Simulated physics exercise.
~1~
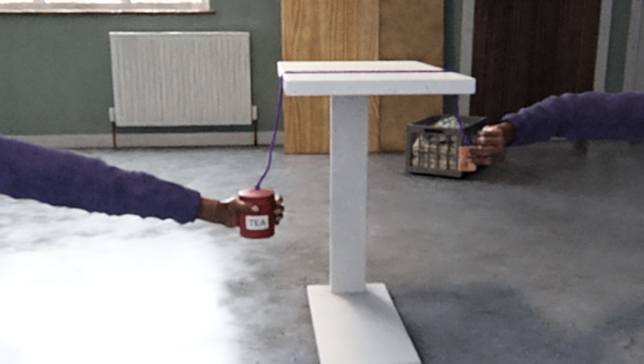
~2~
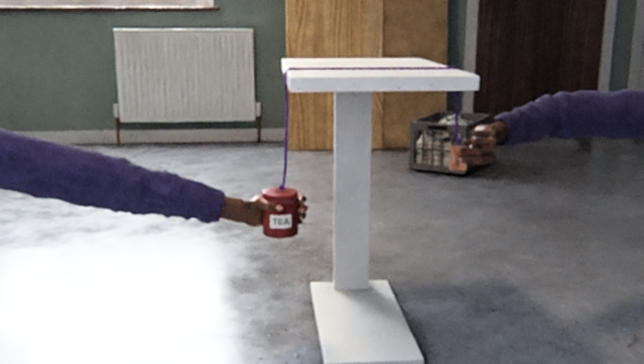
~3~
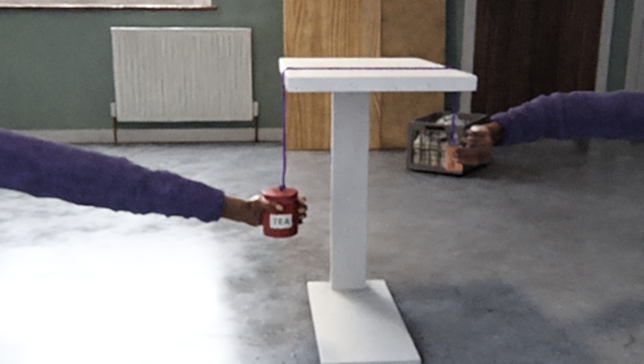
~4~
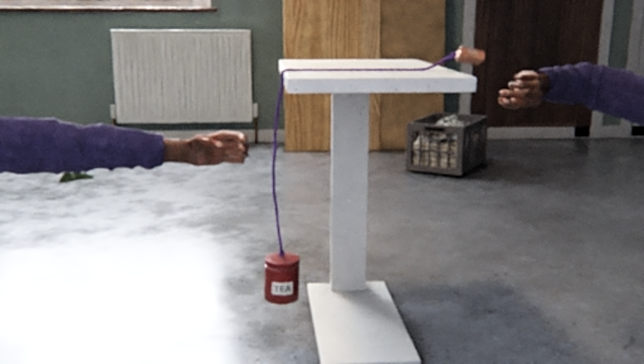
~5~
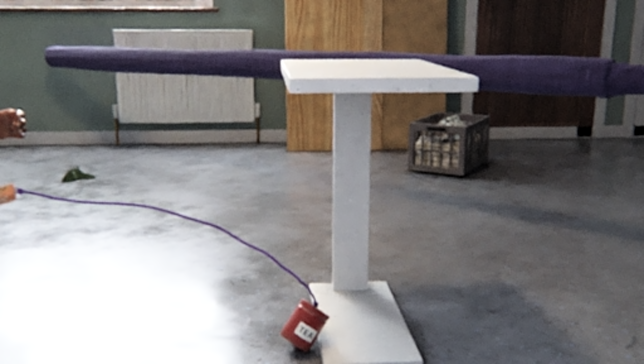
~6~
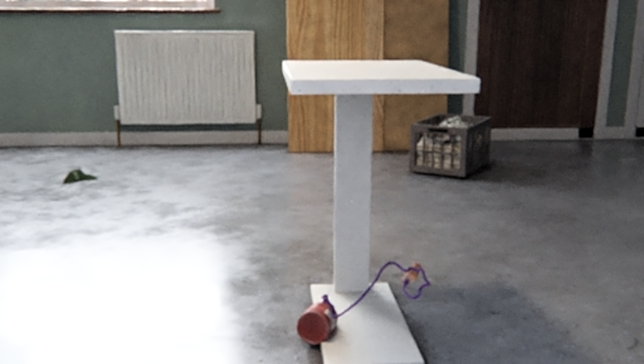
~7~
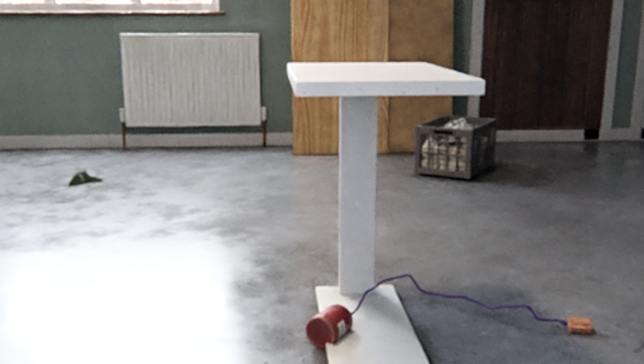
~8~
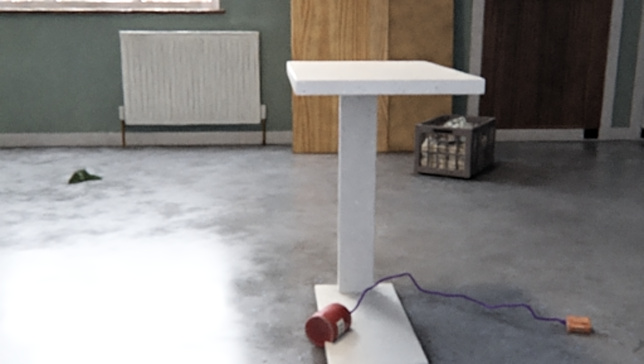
Red tea jar dropping left of a white stand as two hands let go, pulling string and matchbox over to the floor.
